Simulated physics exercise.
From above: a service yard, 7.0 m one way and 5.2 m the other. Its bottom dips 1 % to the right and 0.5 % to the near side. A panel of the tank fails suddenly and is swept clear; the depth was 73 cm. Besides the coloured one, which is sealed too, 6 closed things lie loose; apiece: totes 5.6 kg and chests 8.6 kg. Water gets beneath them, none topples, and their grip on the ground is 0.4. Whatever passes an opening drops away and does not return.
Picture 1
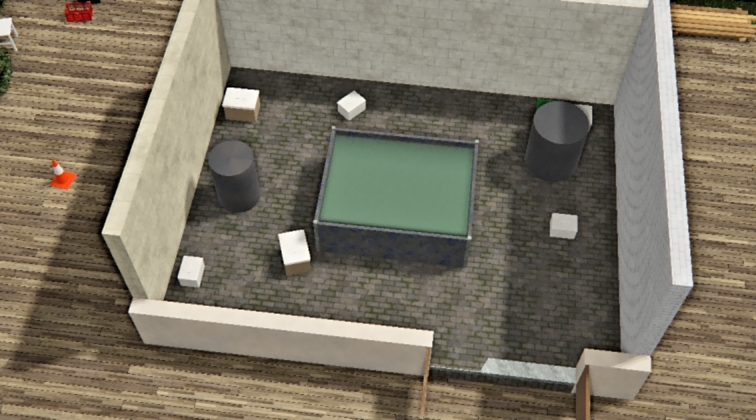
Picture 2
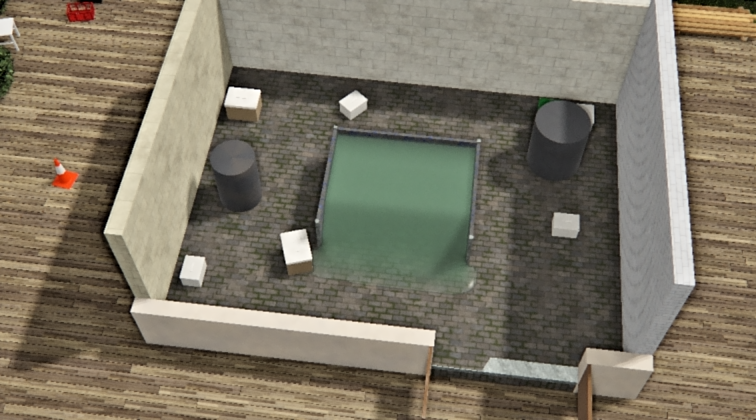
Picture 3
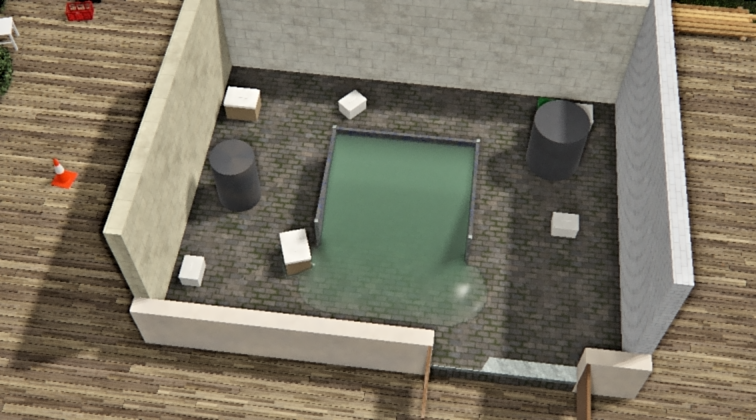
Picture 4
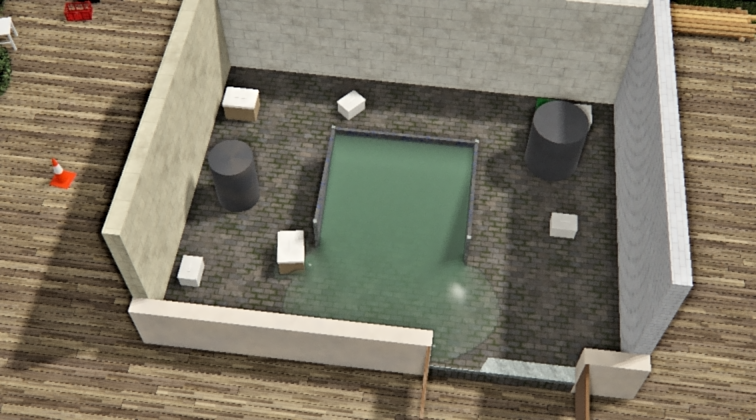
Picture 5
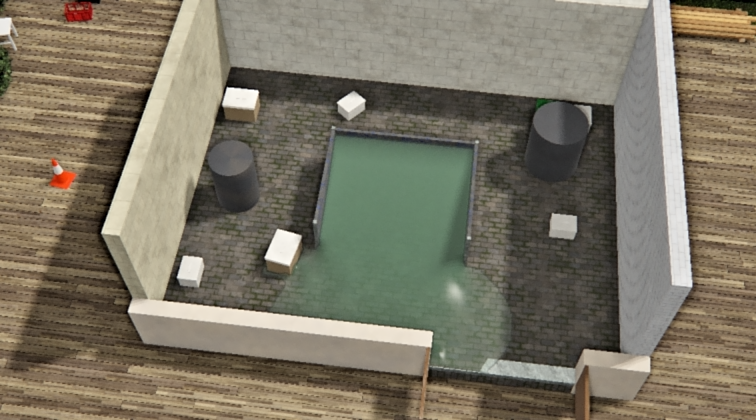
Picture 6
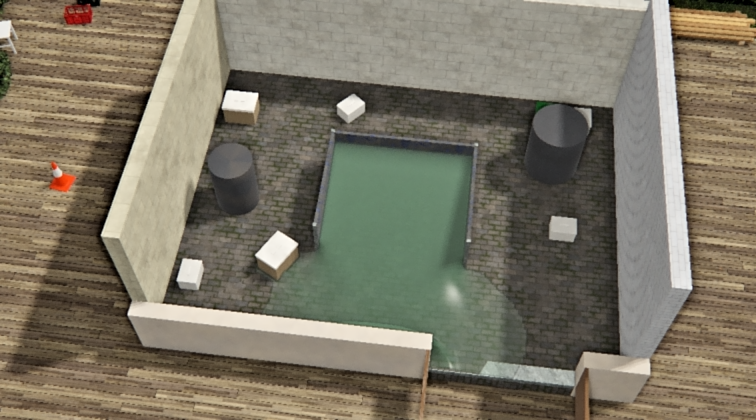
Green water poured from the near side of a tank in a walled yard after that side vanished, spreading across the paving toward the front opening and nudging and turning one pale box nearby.
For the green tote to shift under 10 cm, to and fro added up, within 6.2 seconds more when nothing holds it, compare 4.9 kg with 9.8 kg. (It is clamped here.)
Verdict: Only the larger load is enough.
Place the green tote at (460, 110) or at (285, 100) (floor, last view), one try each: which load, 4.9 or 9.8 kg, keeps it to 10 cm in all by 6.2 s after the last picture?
In turn: Neither is enough; neither holds.
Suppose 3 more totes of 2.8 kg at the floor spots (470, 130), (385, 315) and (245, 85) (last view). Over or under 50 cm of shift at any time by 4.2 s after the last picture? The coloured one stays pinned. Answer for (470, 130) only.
It is short of it.
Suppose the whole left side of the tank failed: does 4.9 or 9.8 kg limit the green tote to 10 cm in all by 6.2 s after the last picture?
In that case neither load is enough.
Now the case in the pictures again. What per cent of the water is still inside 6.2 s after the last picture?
Some 70 per cent remains.
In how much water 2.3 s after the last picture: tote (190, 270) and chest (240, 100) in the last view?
About 9 and 3 cm.
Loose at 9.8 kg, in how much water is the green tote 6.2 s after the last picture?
About 5 cm.
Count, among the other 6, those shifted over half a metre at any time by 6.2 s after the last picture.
5 of them.
Then, 0.6 s after the last picture the green tote would be 0 cm from its start with 4.9 kg and 0 cm from its start with 9.8 kg; 0 cm of water round it then.
Then, 2.3 s after the last picture the green tote would be 0 cm from its start with 4.9 kg and 0 cm from its start with 9.8 kg; 0 cm of water round it then.
Then, 4.2 s after the last picture the green tote would be 0 cm from its start with 4.9 kg and 0 cm from its start with 9.8 kg; 1 cm of water round it then.
Then, 6.2 s after the last picture the green tote would be 41 cm from its start with 4.9 kg and 2 cm from its start with 9.8 kg; 5 cm of water round it then.
